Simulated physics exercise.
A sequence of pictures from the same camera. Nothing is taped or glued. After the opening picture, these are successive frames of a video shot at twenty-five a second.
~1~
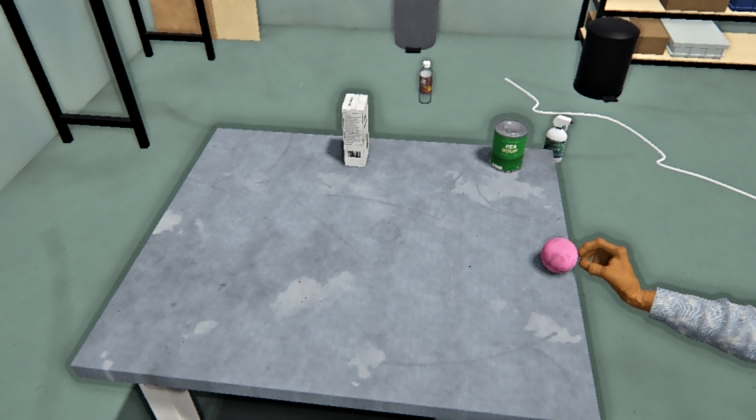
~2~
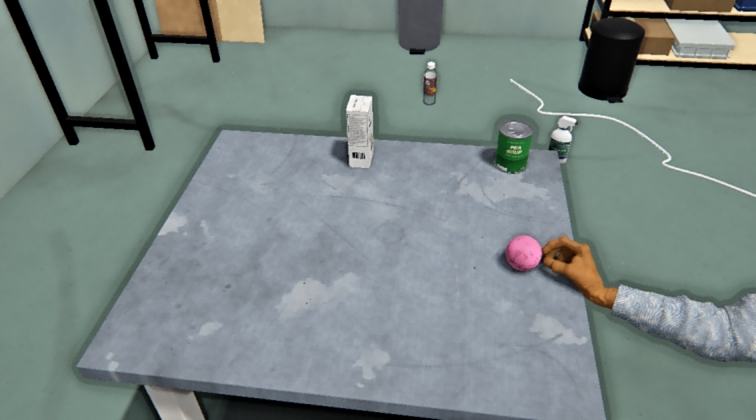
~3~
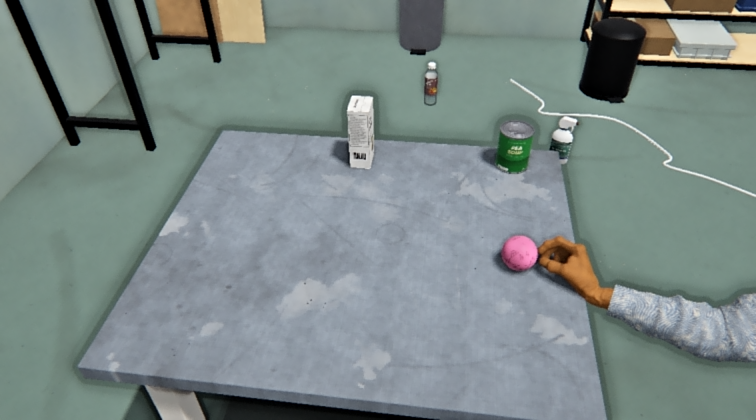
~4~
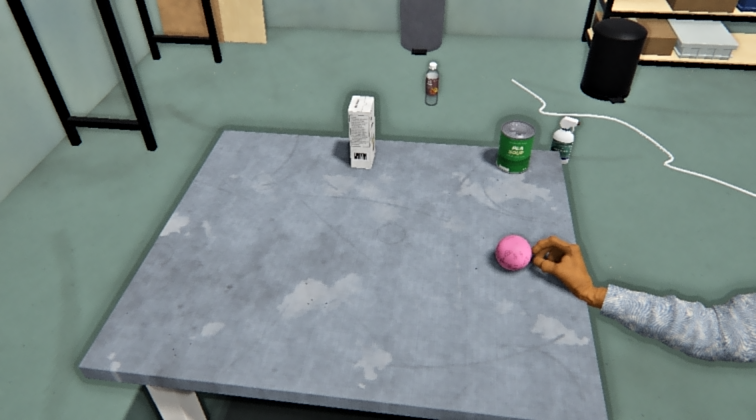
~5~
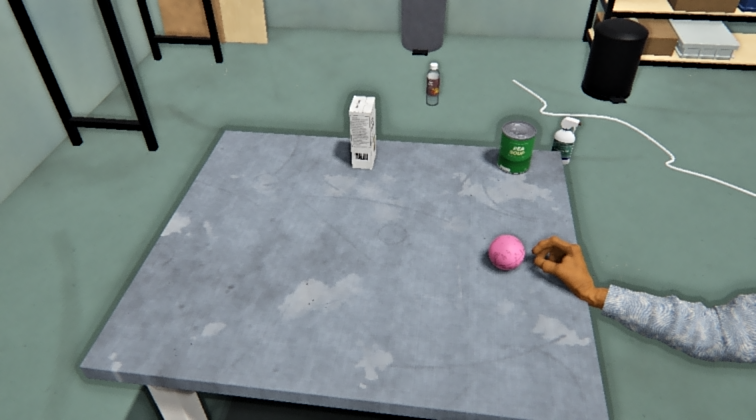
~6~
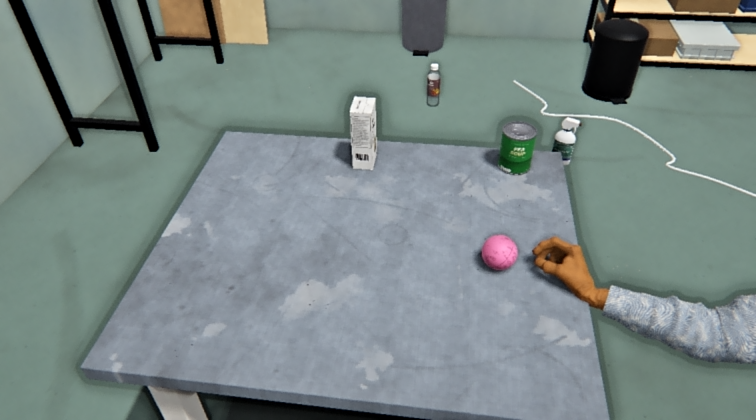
A pink ball at the right side of a worn grey table shifts left with a hand right beside it, past the level of a green can behind. It then rolls slowly a little farther left, and a gap opens between it and the hand, which stays nearly still.
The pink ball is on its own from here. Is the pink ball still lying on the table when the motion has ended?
Yes, it will end up on the table.
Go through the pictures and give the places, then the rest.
The first frame shows under the hand; pink ball (559, 255).
The second frame shows under the hand; pink ball (523, 253).
The third frame shows under the hand; pink ball (520, 253).
The fourth frame shows pink ball (513, 253).
The fifth frame shows pink ball (506, 252) rolled a little.
The sixth frame shows pink ball (499, 253) rolled a little.
Then, 0.30 s after the last picture, pink ball rolled well along near (449, 248).
Then, 0.70 s after the last picture, pink ball rolled well along near (401, 244).
At rest, moved from the start, pink ball. Seen from the same camera at the end, pink ball near (366, 242).
